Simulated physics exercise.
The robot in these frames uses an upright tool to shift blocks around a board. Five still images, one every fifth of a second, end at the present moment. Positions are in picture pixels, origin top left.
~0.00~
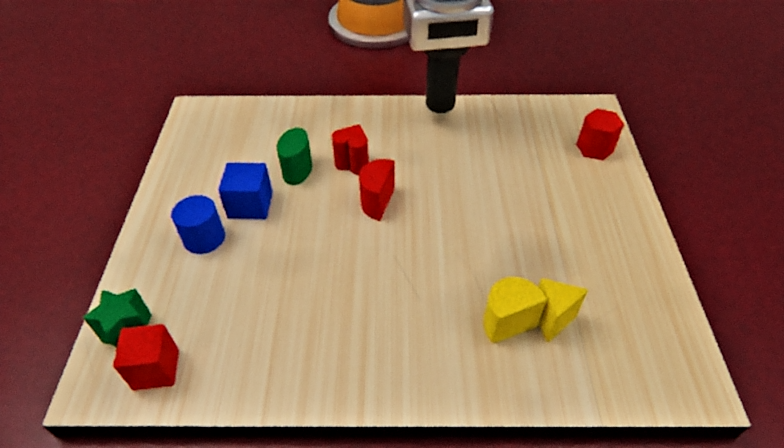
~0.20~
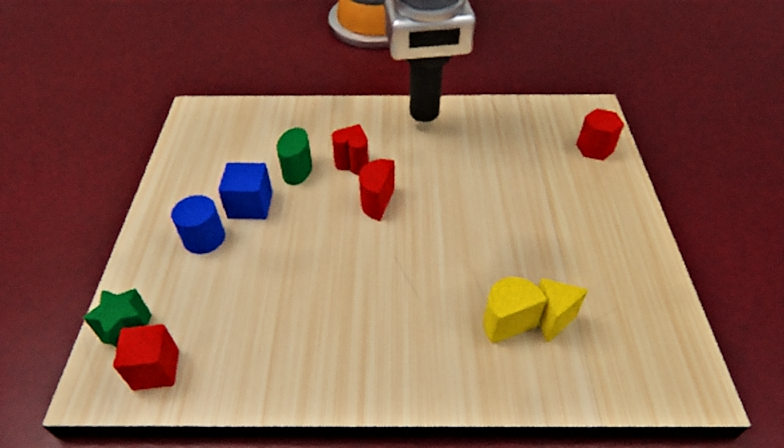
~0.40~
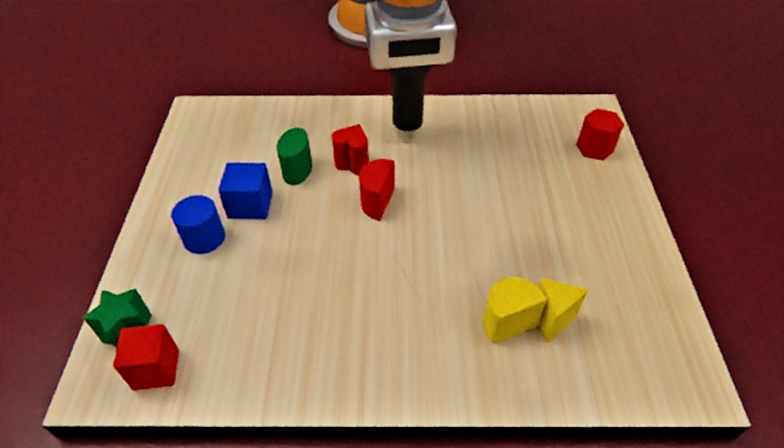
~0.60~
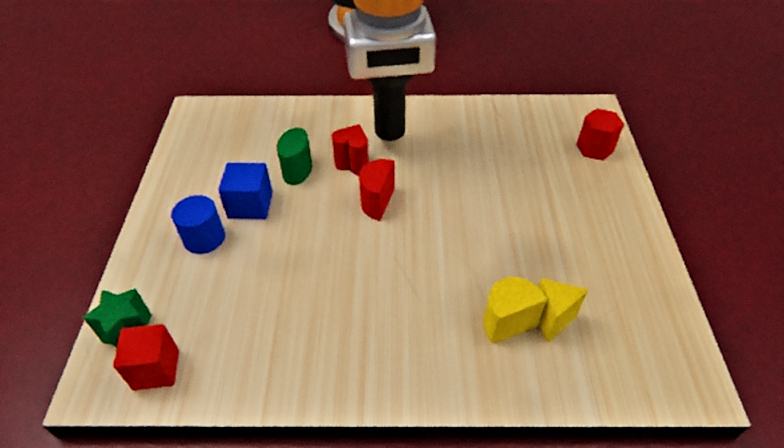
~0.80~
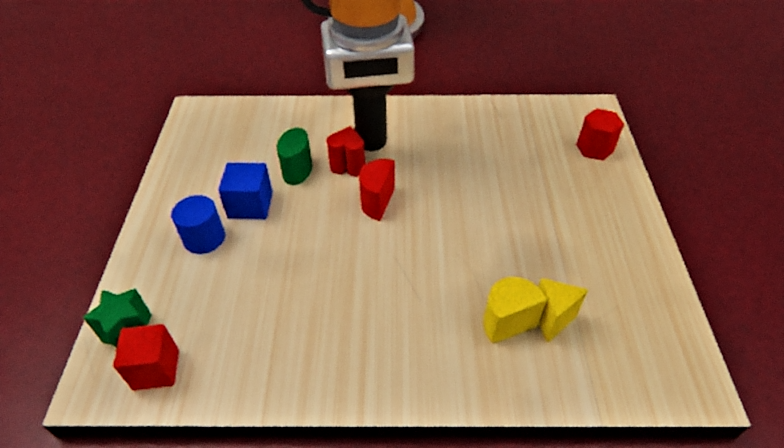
A robot arm's black upright tool slid left and slightly toward the viewer across the back of a wooden board, then nudged the red heart-shaped block slightly left while the other colored blocks stayed still.
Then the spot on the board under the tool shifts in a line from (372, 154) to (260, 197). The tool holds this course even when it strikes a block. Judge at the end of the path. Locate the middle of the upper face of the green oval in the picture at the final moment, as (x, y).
The centre of its top will be at (258, 143).
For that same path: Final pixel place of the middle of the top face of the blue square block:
It will end up at (213, 188).
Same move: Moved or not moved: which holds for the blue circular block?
Displaced, by a centimetre or more.
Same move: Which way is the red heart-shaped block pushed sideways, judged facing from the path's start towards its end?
So, looking from the first point of the path to the last, the red heart-shaped block moves leftwards.
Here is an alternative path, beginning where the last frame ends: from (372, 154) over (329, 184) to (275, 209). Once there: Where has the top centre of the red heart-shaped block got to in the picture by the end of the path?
Final place: (246, 201).
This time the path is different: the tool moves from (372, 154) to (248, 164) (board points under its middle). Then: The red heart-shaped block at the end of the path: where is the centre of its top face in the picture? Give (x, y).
Most likely (316, 150).
On the path given first. One third of the way, tool (335, 156); red heart-shaped block (312, 156), turned 20° anticlockwise.
Two thirds of the way, tool (297, 170); green oval (266, 144), turned 40° clockwise; red heart-shaped block (285, 176), turned 55° anticlockwise.
At the end, tool (257, 185); blue circular block (178, 221); blue square block (213, 188); green oval (258, 143), turned 55° clockwise; red heart-shaped block (277, 185), turned 85° anticlockwise.
